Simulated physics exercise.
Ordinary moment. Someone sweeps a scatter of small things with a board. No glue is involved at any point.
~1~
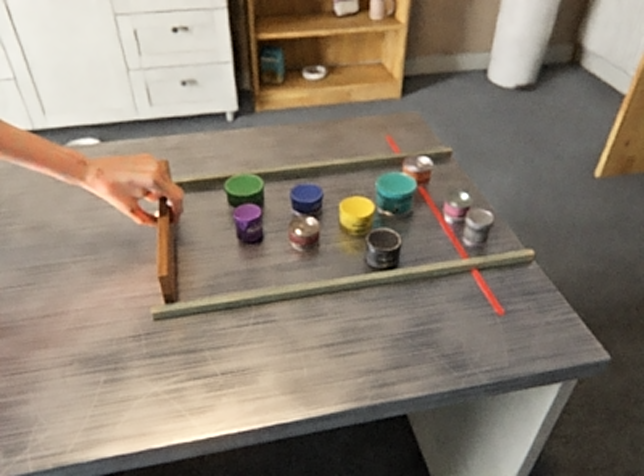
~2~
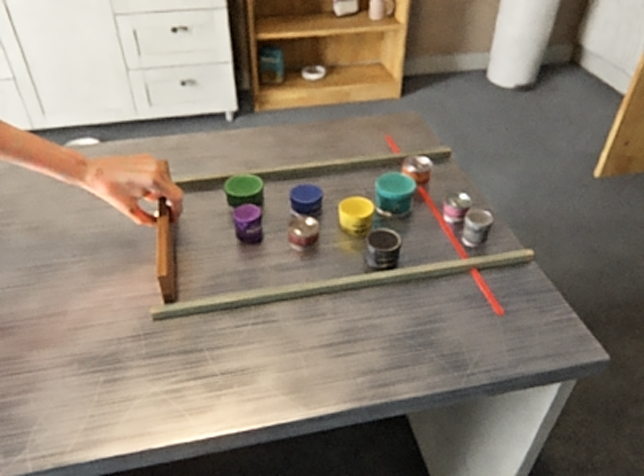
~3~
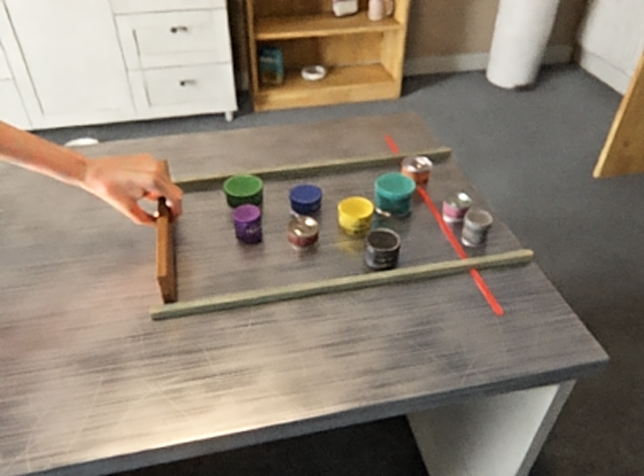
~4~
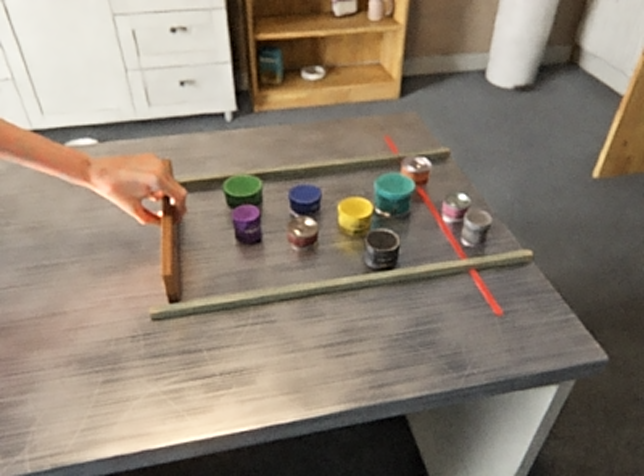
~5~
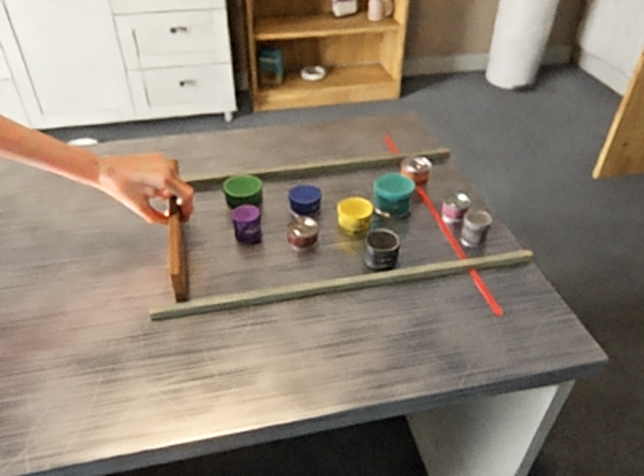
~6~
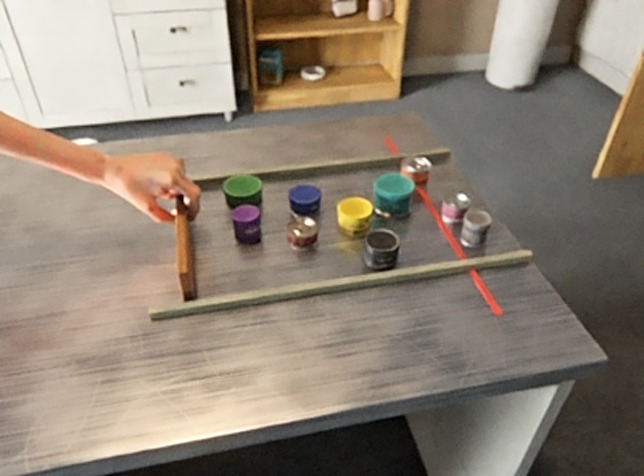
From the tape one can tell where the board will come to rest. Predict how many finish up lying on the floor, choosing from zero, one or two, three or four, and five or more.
My prediction is one or two.
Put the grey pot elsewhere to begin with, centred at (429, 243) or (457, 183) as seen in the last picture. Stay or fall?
Taking them in order, it stays put and then it drops away.
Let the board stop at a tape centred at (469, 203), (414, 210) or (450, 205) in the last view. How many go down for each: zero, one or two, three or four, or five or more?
Lab note - count per position: At least five; zero; three to four.
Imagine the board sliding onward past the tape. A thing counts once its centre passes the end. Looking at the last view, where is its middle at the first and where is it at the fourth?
Its middle is near (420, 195) and then near (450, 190).
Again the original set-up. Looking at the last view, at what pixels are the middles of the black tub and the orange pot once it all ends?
Black tub at about (478, 242), orange pot at about (462, 168).
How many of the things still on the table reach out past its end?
Looks like 2 of them.
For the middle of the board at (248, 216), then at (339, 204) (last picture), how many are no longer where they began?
Counts: 2, 6.
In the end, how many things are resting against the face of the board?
Number in contact with it: 5.
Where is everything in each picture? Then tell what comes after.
Grey pot (478, 228); pink tin (457, 206); orange pot (417, 172); board (167, 226); tape (433, 207), in the first picture.
Pink tin (457, 207); green tin (245, 193), in the second picture.
Orange pot (416, 172); board (166, 226), in the third picture.
Grey pot (476, 228); purple tub (247, 224), in the fourth picture.
Pink tin (456, 208); turquoise tin (394, 195), in the fifth picture.
Grey pot (476, 228); pink tin (455, 208); orange pot (415, 173); board (184, 224); tape (431, 207), in the sixth picture.
Soon after, none off yet; grey pot at rest near (476, 228); pink tin at rest near (455, 208); orange pot at rest near (415, 173).
Then, none off yet; grey pot at rest near (476, 228); pink tin moving near (462, 207); orange pot moved a little near (426, 172).
By the end, the number that fall off is one or two; fallen, pink tin.
